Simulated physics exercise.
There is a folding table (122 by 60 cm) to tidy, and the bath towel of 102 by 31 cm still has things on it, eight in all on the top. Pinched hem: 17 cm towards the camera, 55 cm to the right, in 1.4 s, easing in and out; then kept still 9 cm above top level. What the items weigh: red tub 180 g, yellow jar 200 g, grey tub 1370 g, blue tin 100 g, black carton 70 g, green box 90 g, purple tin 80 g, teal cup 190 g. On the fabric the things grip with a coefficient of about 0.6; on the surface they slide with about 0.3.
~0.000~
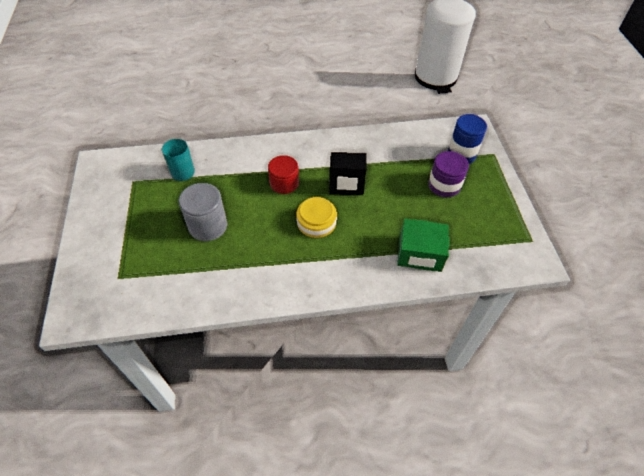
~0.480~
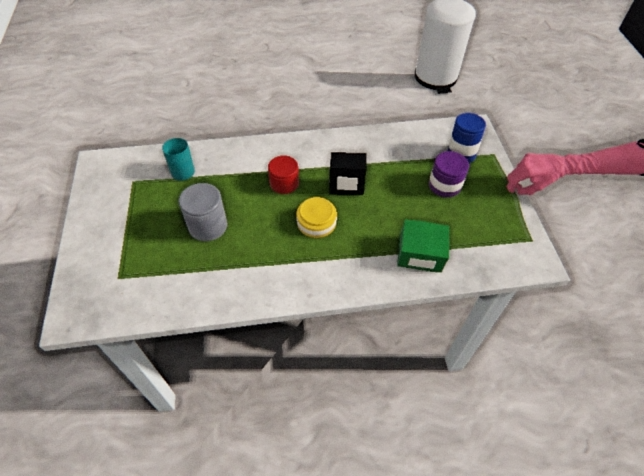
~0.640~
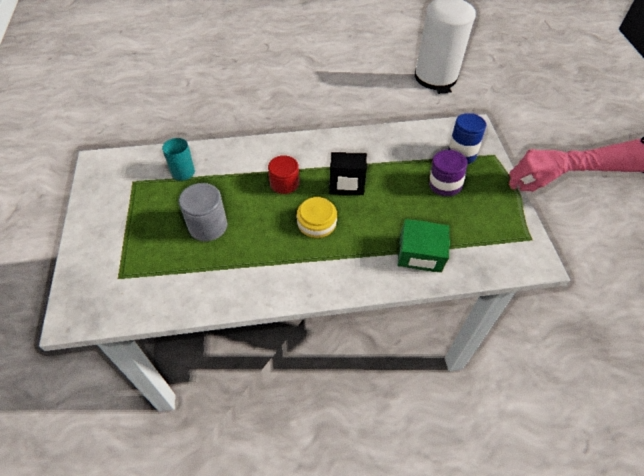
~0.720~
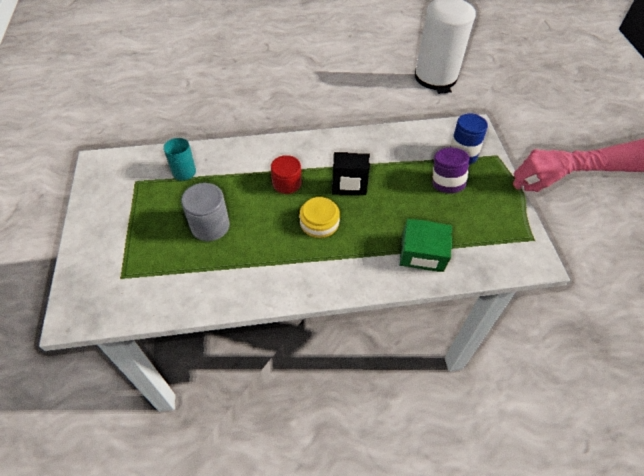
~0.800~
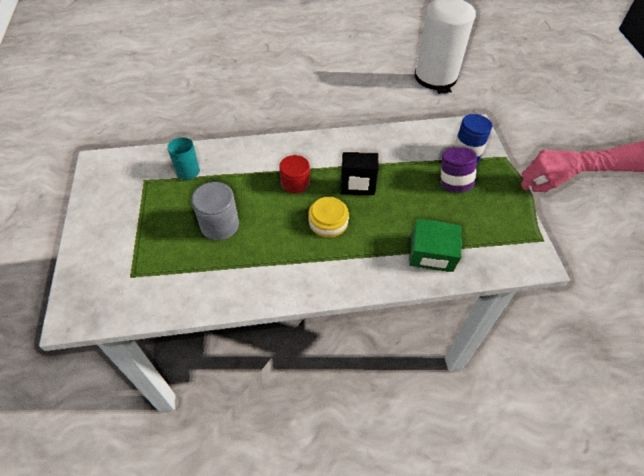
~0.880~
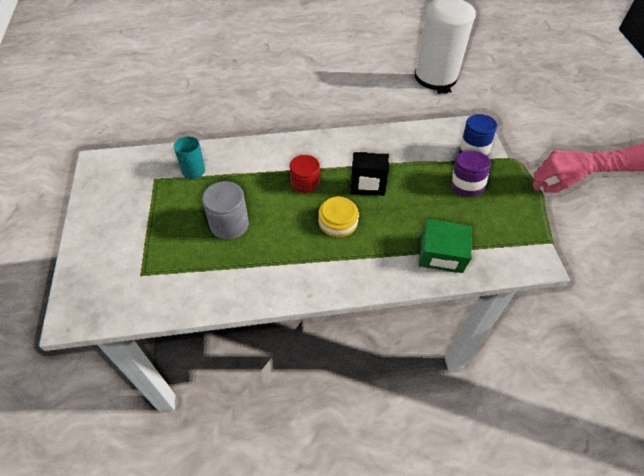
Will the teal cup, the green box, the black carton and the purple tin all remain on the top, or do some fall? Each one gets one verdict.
Outcome: The teal cup remains on top, the green box falls, the black carton falls, the purple tin falls.
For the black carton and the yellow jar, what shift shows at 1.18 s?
Black carton: Close to 20 cm; yellow jar: Close to 20 cm.
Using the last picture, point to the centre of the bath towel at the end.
The middle ends up near pixel (549, 225).
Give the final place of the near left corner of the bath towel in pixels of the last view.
That corner settles near pixel (354, 257) in the last view.
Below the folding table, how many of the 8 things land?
The count is 4.
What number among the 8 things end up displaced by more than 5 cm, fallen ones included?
Tally: 8.
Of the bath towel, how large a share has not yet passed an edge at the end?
About 45 per cent.
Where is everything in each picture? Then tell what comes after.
Teal cup (175, 148); green box (426, 236); black carton (348, 160); purple tin (452, 163); bath towel corners (118, 279) (133, 182) (494, 154) (533, 242), in the first picture.
Blue tin (471, 123); bath towel corners (118, 279) (133, 182); grip (514, 191), in the second picture.
Bath towel corners (118, 279) (133, 182); grip (517, 188), in the third picture.
Black carton (352, 160); grey tub (202, 198); yellow jar (320, 210); bath towel corners (120, 279) (135, 182); grip (521, 188), in the fourth picture.
Blue tin (477, 124); black carton (360, 160); grey tub (212, 197); bath towel corners (130, 278) (144, 181); grip (529, 189), in the fifth picture.
Teal cup (186, 145); green box (448, 237); black carton (371, 160); purple tin (475, 162); bath towel corners (140, 276) (154, 179) (516, 160) (554, 244); grip (540, 189), in the sixth picture.
By 1.2 s, 85 % of the bath towel is still over the top; black carton 22 cm off its start, purple tin 21 cm off its start, green box 20 cm off its start.
By 1.5 s, 65 % of the bath towel is still over the top; black carton 39 cm off its start, purple tin 38 cm off its start, green box 37 cm off its start.
By 1.7 s, 55 % of the bath towel is still over the top; black carton 54 cm off its start at (563, 171), green box over the edge, purple tin over the edge.
By 2.0 s, 50 % of the bath towel is still over the top; green box over the edge, purple tin over the edge, black carton on its side, 62 cm off its start.
By 3.6 s, 45 % of the bath towel is still over the top; green box over the edge, black carton over the edge, purple tin over the edge, teal cup 13 cm off its start at (226, 138).
